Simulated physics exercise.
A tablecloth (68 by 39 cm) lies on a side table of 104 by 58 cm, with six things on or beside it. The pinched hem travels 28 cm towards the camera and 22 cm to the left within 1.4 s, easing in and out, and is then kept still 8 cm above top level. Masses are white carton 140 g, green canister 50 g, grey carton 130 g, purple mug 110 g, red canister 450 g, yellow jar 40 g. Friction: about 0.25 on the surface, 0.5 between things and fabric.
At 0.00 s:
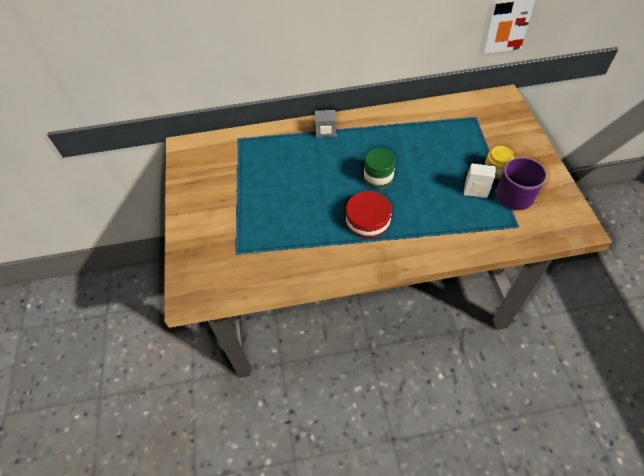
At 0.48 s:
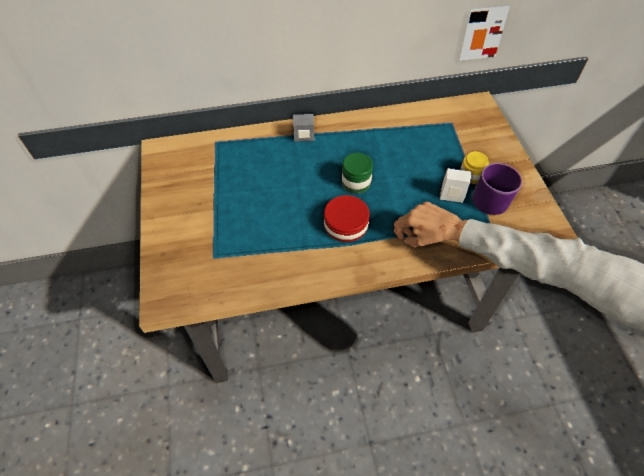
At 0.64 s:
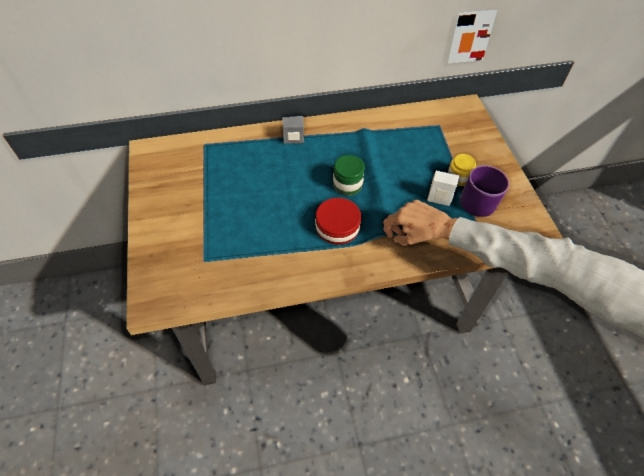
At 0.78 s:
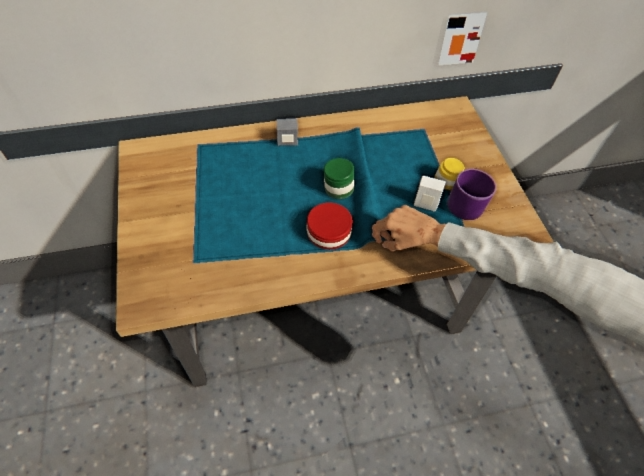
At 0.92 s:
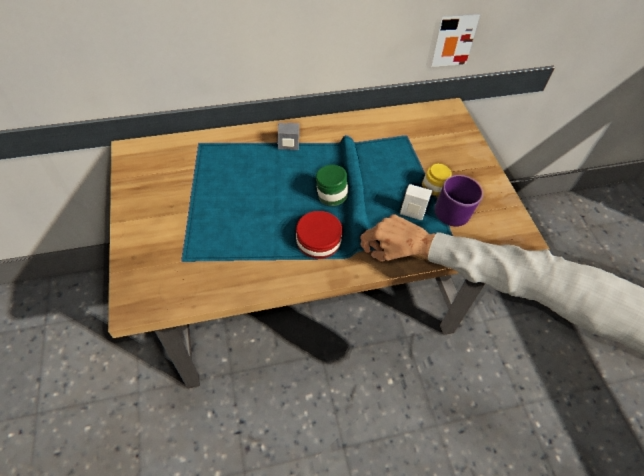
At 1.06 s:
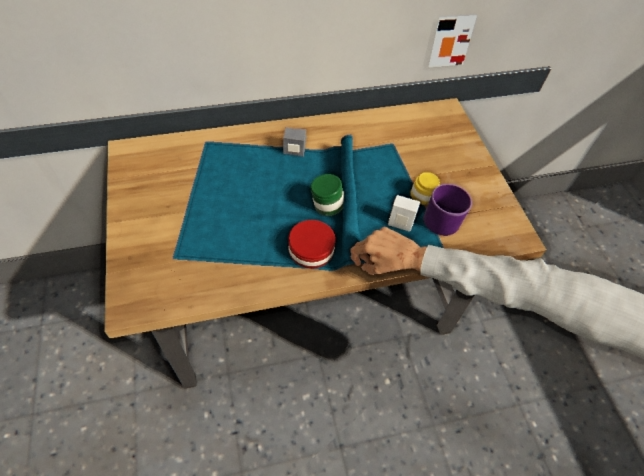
A wooden side table stands against a pale wall on a speckled grey tiled floor, seen from above at an angle as the view drifts slightly right. On its teal cloth sit a green canister, a red canister nearer the front, a small grey carton at the back, and a white carton, yellow jar and purple mug at right. A white-sleeved arm reaches in from the right, grips the front hem and drags it left and towards the viewer, raising a fold and shifting the things.
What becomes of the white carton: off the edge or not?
Verdict: The white carton drops off.
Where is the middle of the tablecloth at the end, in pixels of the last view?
Near (347, 307).
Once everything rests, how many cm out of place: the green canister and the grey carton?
Green canister off the top, grey carton 30 cm.
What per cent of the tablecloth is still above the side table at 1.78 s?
About 60 per cent.
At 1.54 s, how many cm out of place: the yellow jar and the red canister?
Yellow jar 25 cm, red canister 20 cm.
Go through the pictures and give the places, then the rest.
In the first frame, shows, white carton (483, 170); tablecloth corners (236, 255) (238, 139) (476, 117) (519, 228).
In the second frame, shows, tablecloth corners (213, 259) (215, 142); grip (403, 237).
In the third frame, shows, green canister (349, 165); red canister (338, 215); tablecloth corners (204, 262) (204, 144); grip (392, 235).
In the fourth frame, shows, green canister (340, 169); grey carton (287, 124); yellow jar (453, 165); tablecloth corners (193, 263) (198, 145); grip (381, 241).
In the fifth frame, shows, green canister (333, 175); grey carton (288, 128); yellow jar (440, 171); tablecloth corners (182, 262) (199, 143); grip (370, 251).
In the sixth frame, shows, white carton (407, 203); tablecloth corners (173, 259) (206, 142) (393, 144) (447, 256); grip (360, 263).
After 1.3 s, 95 % of the tablecloth is still over the top; white carton 19 cm off its start, yellow jar 17 cm off its start, purple mug 15 cm off its start.
After 1.5 s, 80 % of the tablecloth is still over the top; white carton 29 cm off its start, yellow jar 26 cm off its start, purple mug 24 cm off its start.
After 1.8 s, 60 % of the tablecloth is still over the top; white carton over the edge, yellow jar 35 cm off its start at (396, 266), purple mug over the edge.
After 2.0 s, 35 % of the tablecloth is still over the top; white carton over the edge, yellow jar over the edge, purple mug over the edge.
After 3.6 s, 40 % of the tablecloth is still over the top; white carton over the edge, green canister over the edge, yellow jar over the edge, purple mug over the edge.
